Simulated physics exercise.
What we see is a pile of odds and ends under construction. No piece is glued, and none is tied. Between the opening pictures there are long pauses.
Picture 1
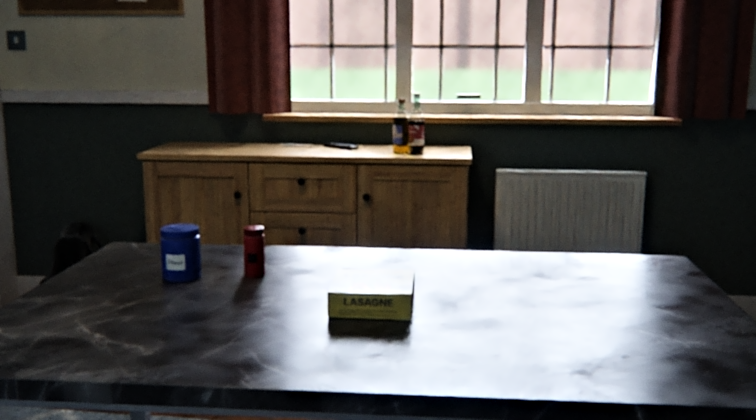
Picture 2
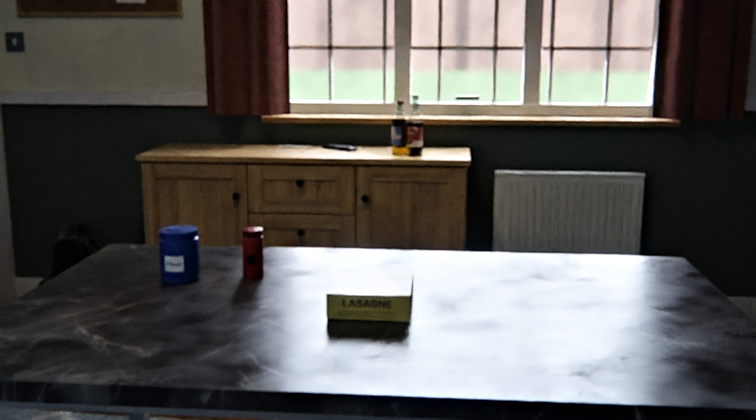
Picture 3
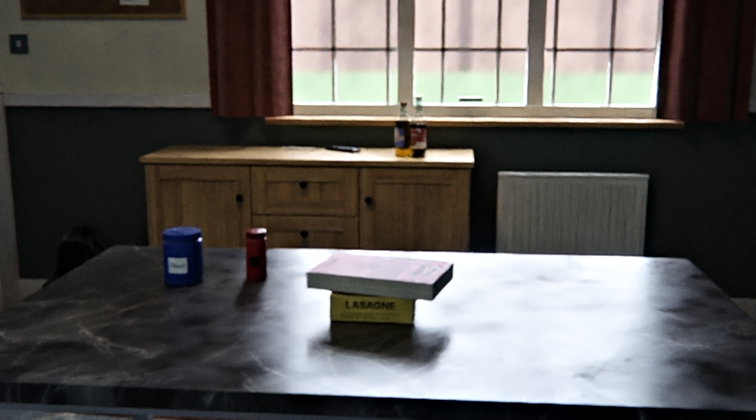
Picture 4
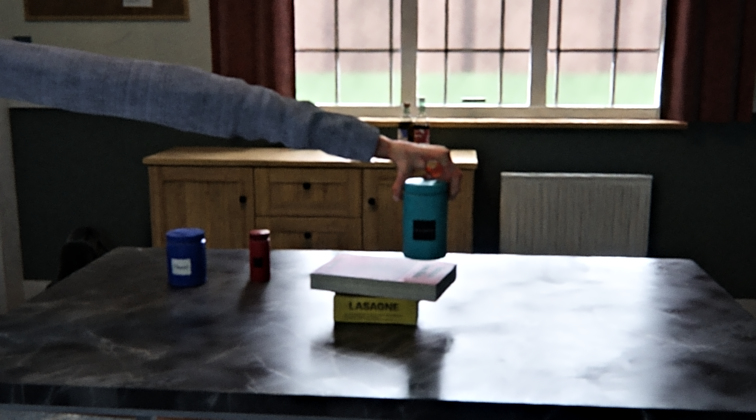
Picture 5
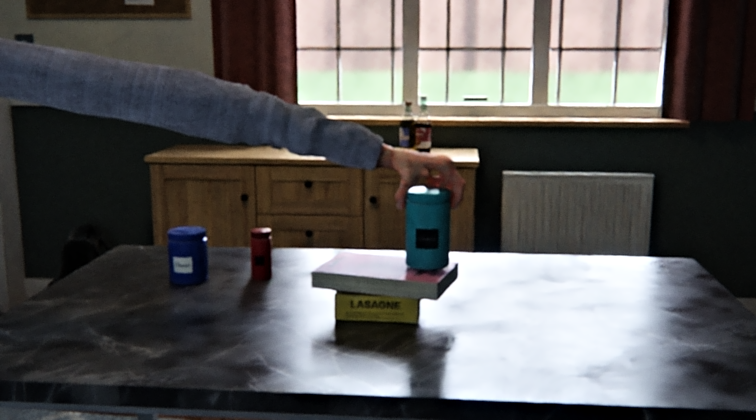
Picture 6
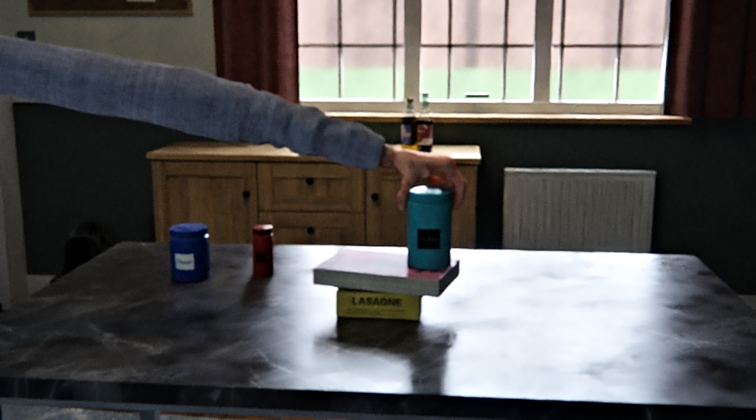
The video shows a yellow lasagne packet on a dark table beside a blue jar and a red container, then a book lying across the packet, before an arm from the left lowers a turquoise jar onto the book's right side.
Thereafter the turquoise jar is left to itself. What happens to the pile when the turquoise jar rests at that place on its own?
It is going to rest securely.
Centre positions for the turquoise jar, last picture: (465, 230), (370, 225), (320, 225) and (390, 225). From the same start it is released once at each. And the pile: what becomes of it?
Try 1: Falls over. Try 2: Stable. Try 3: Falls over. Try 4: Stable.
Then, 0.10 s on from there, no change.
Then, 0.40 s on from there, turquoise jar resting near (430, 228).
In the end, all 5 unmoved. At the end, from the last picture's camera, turquoise jar near (430, 228). The pile holds.
